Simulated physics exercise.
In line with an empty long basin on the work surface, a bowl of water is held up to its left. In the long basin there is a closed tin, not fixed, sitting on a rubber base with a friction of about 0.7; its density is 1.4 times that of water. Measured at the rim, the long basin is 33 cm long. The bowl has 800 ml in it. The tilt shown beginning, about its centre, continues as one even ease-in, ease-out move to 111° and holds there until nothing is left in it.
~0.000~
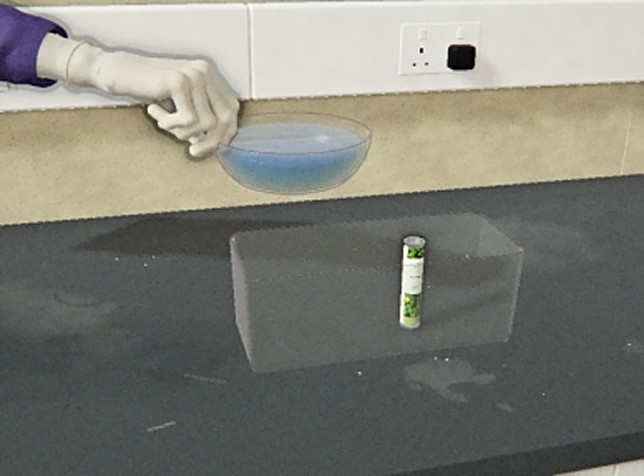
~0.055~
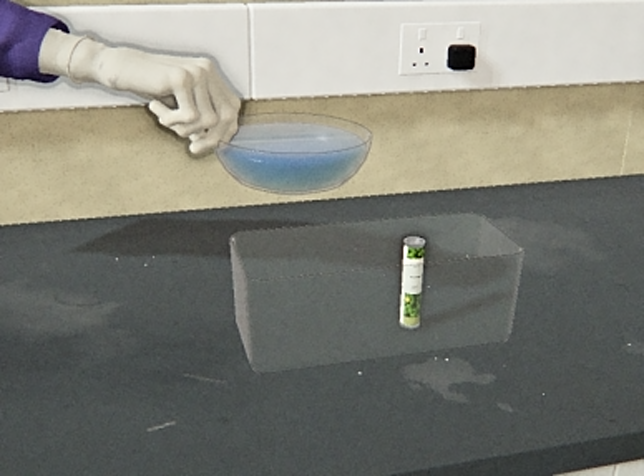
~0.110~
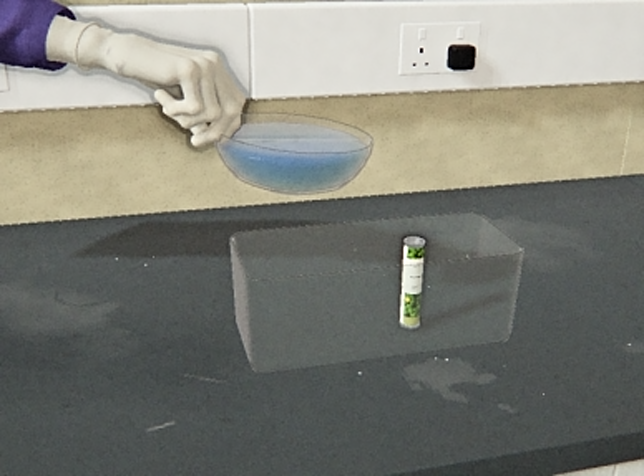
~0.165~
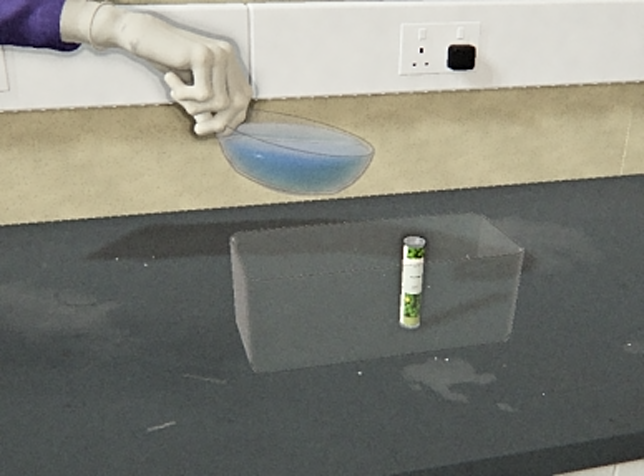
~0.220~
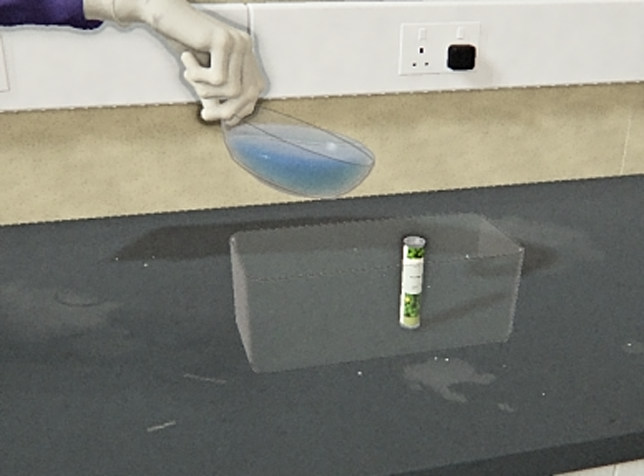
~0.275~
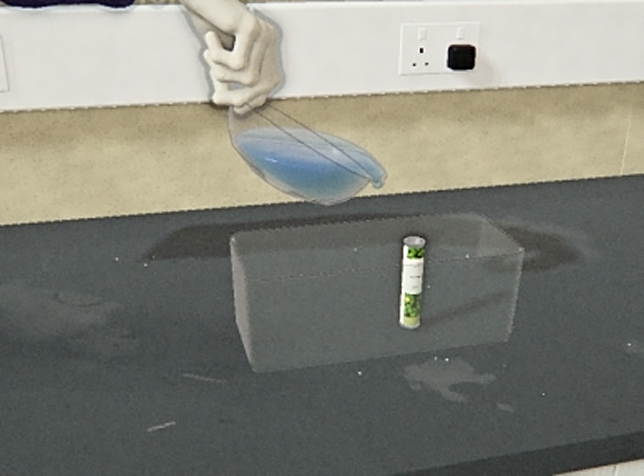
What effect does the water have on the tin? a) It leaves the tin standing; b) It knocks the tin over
The answer is b.
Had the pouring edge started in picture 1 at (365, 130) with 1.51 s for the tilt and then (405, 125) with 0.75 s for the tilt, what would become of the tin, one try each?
Trial 1 - tin stays standing; trial 2 - tin stays standing.
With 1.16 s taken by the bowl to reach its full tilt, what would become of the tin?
Result: Tin upright.
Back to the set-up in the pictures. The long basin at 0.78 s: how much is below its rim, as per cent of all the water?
Roughly 94 per cent.
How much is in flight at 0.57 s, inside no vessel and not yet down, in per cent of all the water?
I'd say close to 12 per cent.
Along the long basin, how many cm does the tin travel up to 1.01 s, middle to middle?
Reading: Roughly 1 cm.
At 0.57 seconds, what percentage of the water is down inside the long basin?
About 82%.
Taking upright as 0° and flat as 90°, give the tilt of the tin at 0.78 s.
0°.
By 0.57 s the tilt is 96° and 3 per cent is still to pour; the tin stands where it began.
By 0.78 s the tilt is 111° and 0 per cent is still to pour; the tin stands 1 cm from where it began.
By 1.01 s the tilt is 111° and 0 per cent is still to pour; the tin leans 19°.
By 1.25 s the tilt is 111° and 0 per cent is still to pour; the tin lies on its side.
At rest the tin lies on its side.
